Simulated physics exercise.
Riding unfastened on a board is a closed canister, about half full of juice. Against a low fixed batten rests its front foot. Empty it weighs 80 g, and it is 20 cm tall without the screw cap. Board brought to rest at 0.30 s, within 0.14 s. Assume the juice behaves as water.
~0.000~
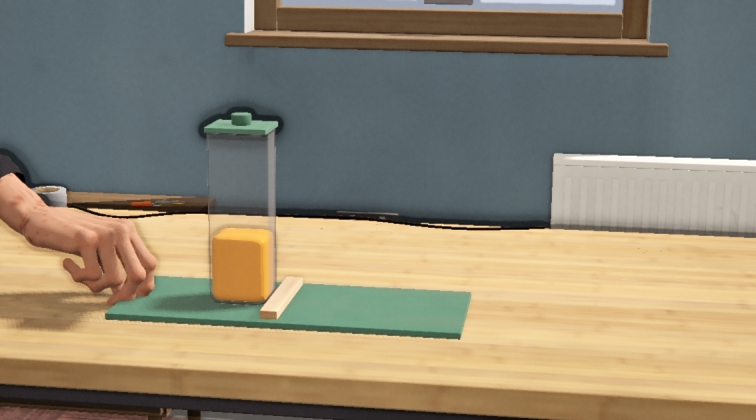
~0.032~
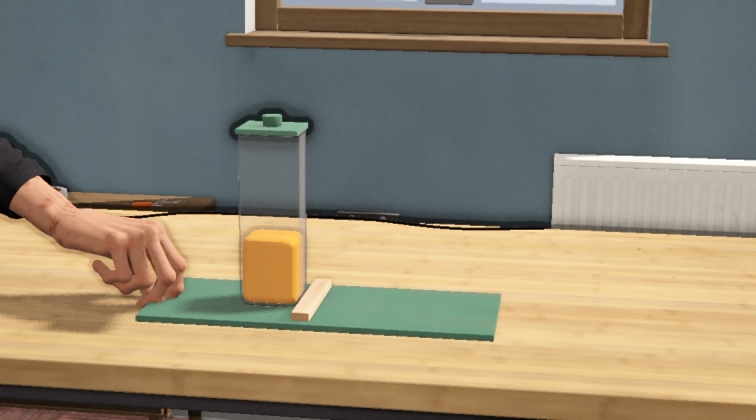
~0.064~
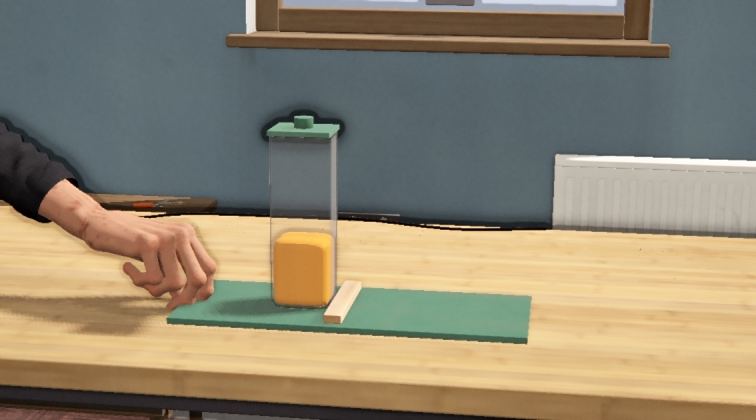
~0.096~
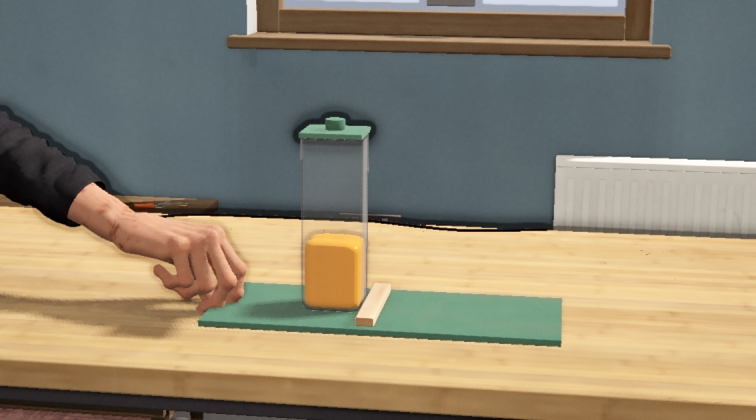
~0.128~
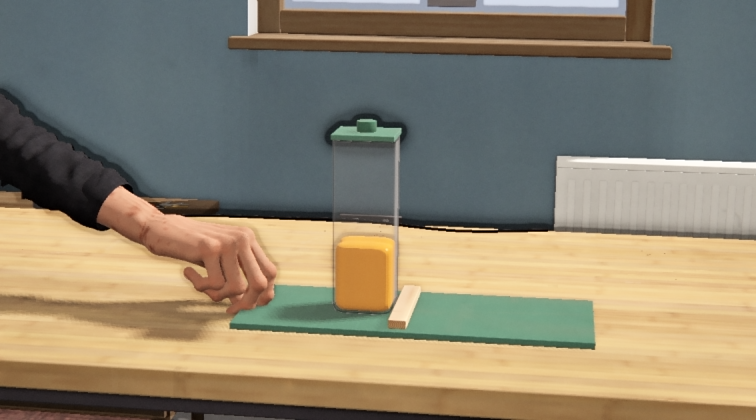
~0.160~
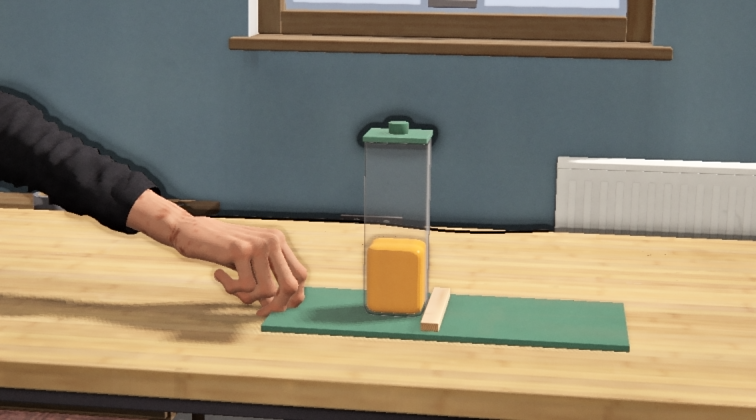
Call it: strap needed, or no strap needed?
Strap needed.
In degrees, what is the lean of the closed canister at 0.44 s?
I'd say it sits near 14 degrees off vertical.
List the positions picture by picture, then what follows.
In the first frame, it has moved 0.0 cm; in the closed canister the surface runs from (217, 232) to (271, 235), rim (270, 134).
In the second frame, it has moved 3.5 cm; in the closed canister the surface runs from (247, 234) to (302, 237).
In the third frame, it has moved 7.0 cm; in the closed canister the surface runs from (278, 237) to (332, 239).
In the fourth frame, it has moved 10.5 cm; in the closed canister the surface runs from (309, 238) to (362, 241).
In the fifth frame, it has moved 14.0 cm; in the closed canister the surface runs from (339, 241) to (394, 243).
In the sixth frame, it has moved 17.4 cm; in the closed canister the surface runs from (370, 244) to (426, 245).
Then, 0.44 s in, the board moves at 0.00 m/s; the closed canister leans 14°.
Then, 0.56 s in, the closed canister leans 39°.
Then, 0.72 s in, the closed canister lies on its side.
Then, 0.94 s in, the closed canister lies on its side.
Finally, the closed canister lies on its side.
